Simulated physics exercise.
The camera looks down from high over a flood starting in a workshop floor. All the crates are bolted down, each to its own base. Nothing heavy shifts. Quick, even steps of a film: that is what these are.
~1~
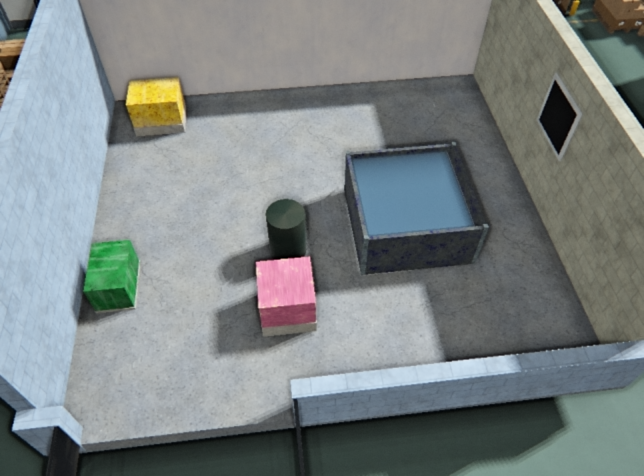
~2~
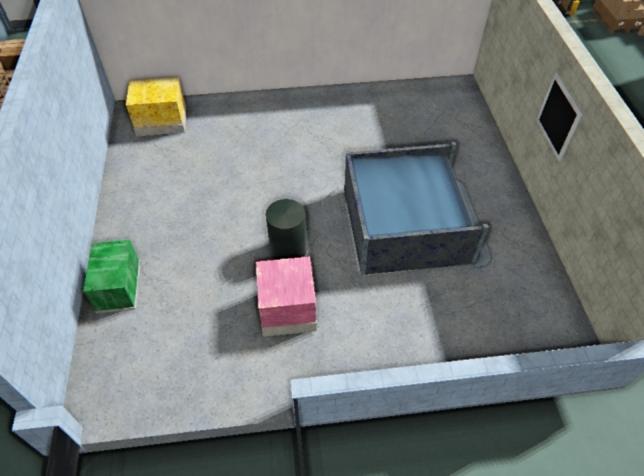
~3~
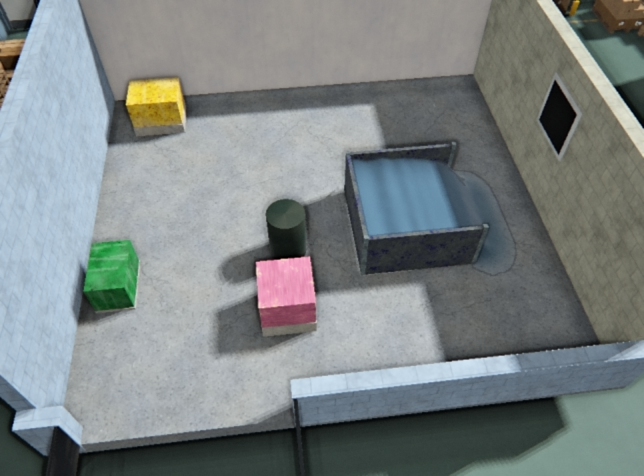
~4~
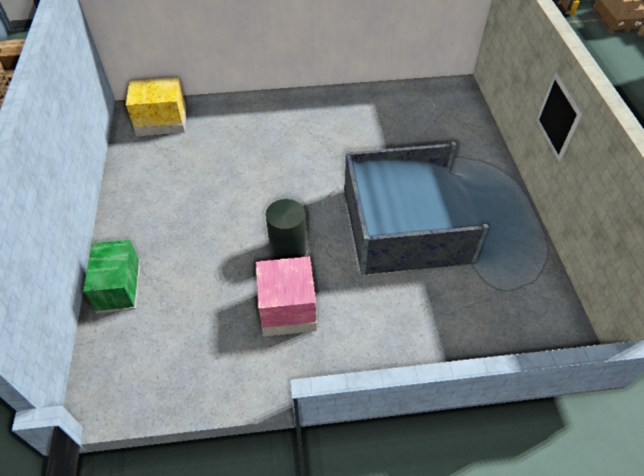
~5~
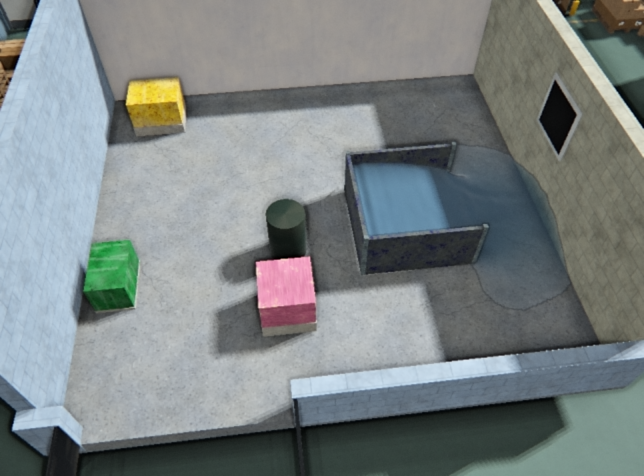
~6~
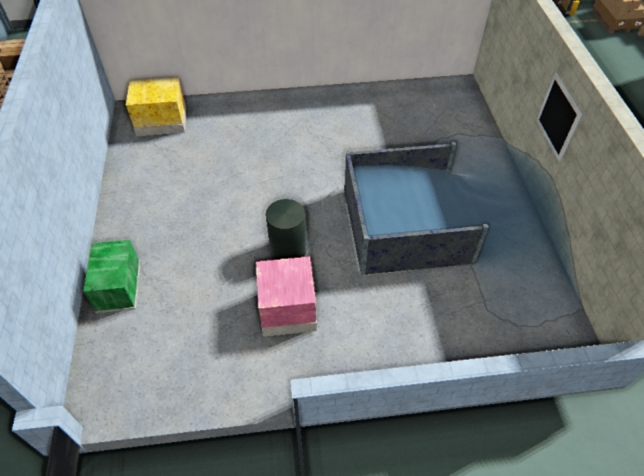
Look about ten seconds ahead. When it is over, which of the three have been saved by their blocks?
At the end, the pink crate will avoid the water. The yellow crate will avoid the water. The green crate will meet the water.
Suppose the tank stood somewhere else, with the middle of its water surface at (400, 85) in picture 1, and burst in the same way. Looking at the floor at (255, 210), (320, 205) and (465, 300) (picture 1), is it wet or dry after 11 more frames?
Taking the three spots in order: Bare, bare, swamped.
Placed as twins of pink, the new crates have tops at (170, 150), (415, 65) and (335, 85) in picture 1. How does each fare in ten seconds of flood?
Stays clear, gets flooded, stays clear.
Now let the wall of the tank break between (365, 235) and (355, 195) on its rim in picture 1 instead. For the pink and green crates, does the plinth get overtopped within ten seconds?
Well, the pink crate gets reached, and the green crate gets reached as well.
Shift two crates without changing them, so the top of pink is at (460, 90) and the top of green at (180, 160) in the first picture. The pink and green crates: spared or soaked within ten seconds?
Put simply, the pink one is flooded and the green one is flooded.
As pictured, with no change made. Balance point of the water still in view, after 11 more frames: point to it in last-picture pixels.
I'd point to (478, 213).
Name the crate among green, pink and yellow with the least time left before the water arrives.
It's the one in pink here.
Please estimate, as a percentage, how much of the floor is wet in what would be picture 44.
I reckon around 85 %.
A moment on, water covers 15 % of the floor; the pink crate not reached, the yellow crate not reached, the green crate not reached.
Next, water covers 25 % of the floor; the pink crate not reached, the yellow crate not reached, the green crate not reached.
Then, water covers 50 % of the floor; the pink crate water round its plinth, the yellow crate not reached, the green crate not reached.
Later, water covers 85 % of the floor; the pink crate water round its plinth, the yellow crate water round its plinth, the green crate water round its plinth.
In the end, water covers 100 % of the floor; the pink crate stayed above the water, the yellow crate stayed above the water, the green crate was topped.
